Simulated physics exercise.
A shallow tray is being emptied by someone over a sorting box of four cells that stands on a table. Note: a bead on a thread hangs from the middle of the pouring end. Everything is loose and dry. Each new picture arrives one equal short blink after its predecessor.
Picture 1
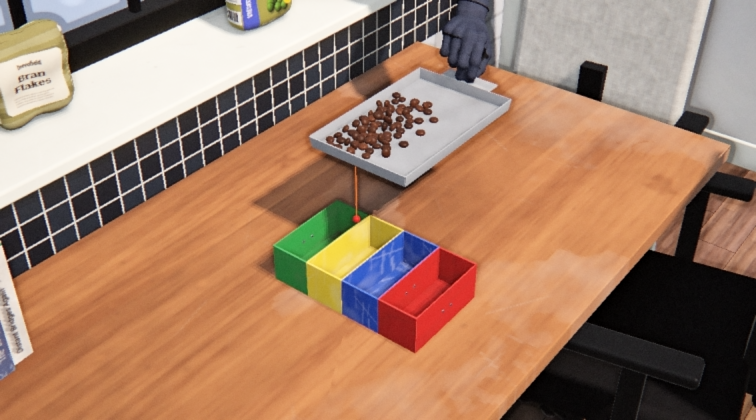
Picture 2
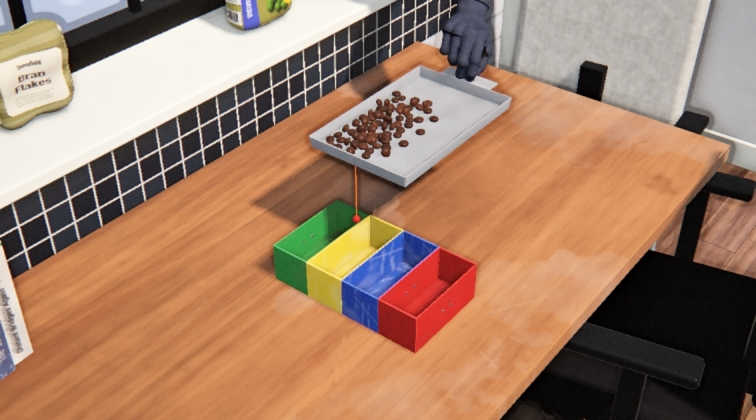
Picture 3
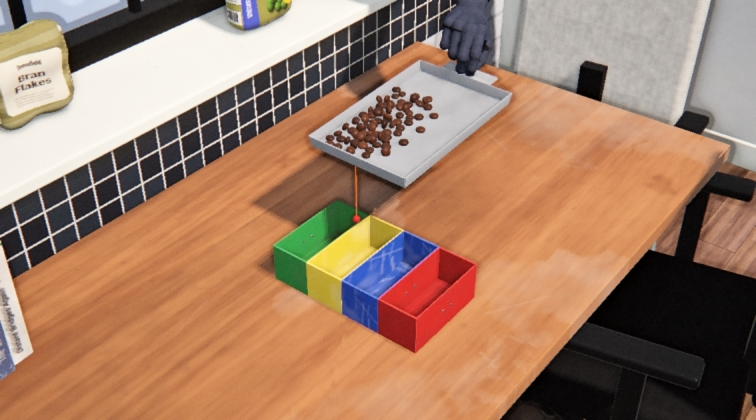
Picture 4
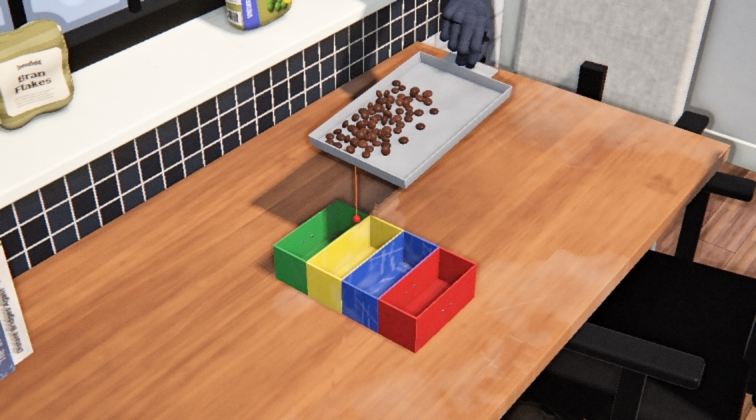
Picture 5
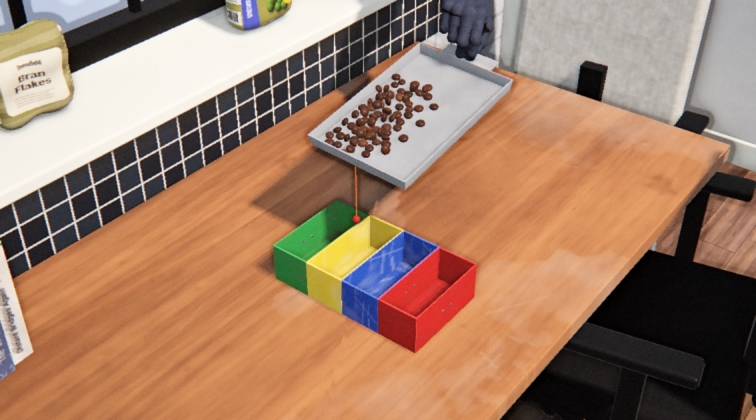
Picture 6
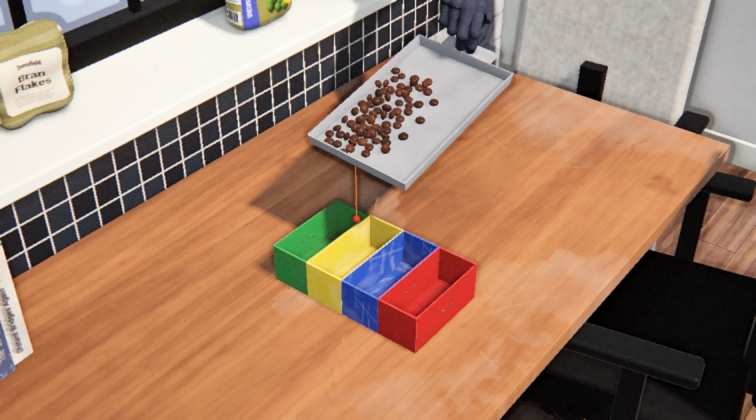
Gloved hand slowly tilting a grey tray of brown chocolate drops above a green, yellow, blue and red box on a table.
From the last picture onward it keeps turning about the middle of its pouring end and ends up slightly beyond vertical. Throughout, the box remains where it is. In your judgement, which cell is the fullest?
In my judgement the blue cell is fullest.
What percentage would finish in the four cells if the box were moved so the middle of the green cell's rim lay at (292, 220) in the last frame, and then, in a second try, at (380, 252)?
Result: 100 % and 80 %.
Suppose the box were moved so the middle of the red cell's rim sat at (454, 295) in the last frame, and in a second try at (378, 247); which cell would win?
So the first one goes to that yellow cell and the second to that red cell.
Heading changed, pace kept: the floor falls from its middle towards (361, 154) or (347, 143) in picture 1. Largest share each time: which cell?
The first time it is green, and the second time it is the green cell.
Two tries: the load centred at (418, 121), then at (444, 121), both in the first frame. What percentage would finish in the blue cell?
First about 70, then 80 per cent.
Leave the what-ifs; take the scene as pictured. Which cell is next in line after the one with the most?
I'd say yellow.
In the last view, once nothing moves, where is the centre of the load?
Roughly pixel (373, 292).
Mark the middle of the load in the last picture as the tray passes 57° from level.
(373, 144).
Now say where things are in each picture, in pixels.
In the first frame, corners of the pouring end at (312, 136) and (405, 176), level; middle of the load at (385, 127), flat chocolate drops; bead on its thread at (356, 219); green cell at (291, 267); yellow cell at (325, 285); blue cell at (360, 303); red cell at (397, 323).
In the second frame, corners of the pouring end at (312, 136) and (405, 176), level; middle of the load at (385, 126).
In the third frame, corners of the pouring end at (312, 136) and (405, 177), tipped barely, lowest at the right corner; middle of the load at (384, 124).
In the fourth frame, corners of the pouring end at (311, 135) and (405, 178), tipped a little, lowest at the right corner; middle of the load at (384, 121).
In the fifth frame, corners of the pouring end at (311, 134) and (405, 180), tipped a little, lowest at the right corner; middle of the load at (384, 118).
In the sixth frame, corners of the pouring end at (311, 134) and (404, 181), tipped a little, lowest at the right corner; middle of the load at (384, 115); green cell at (291, 267); yellow cell at (325, 285); blue cell at (360, 303); red cell at (397, 323).
Soon after the last picture, tray tipped steeply; all on the tray.
A little later, tray tipped right over; about a third on the tray; about a third in the blue cell; a small part in the yellow cell; a small part falling or outside the box.
Later still, tray tipped past a quarter turn; about two thirds in the blue cell; about a third in the yellow cell; a stray few in the green cell.
At rest, tray tipped past a quarter turn; about two thirds in the blue cell; about a third in the yellow cell; a stray few in the green cell; none in the red cell.
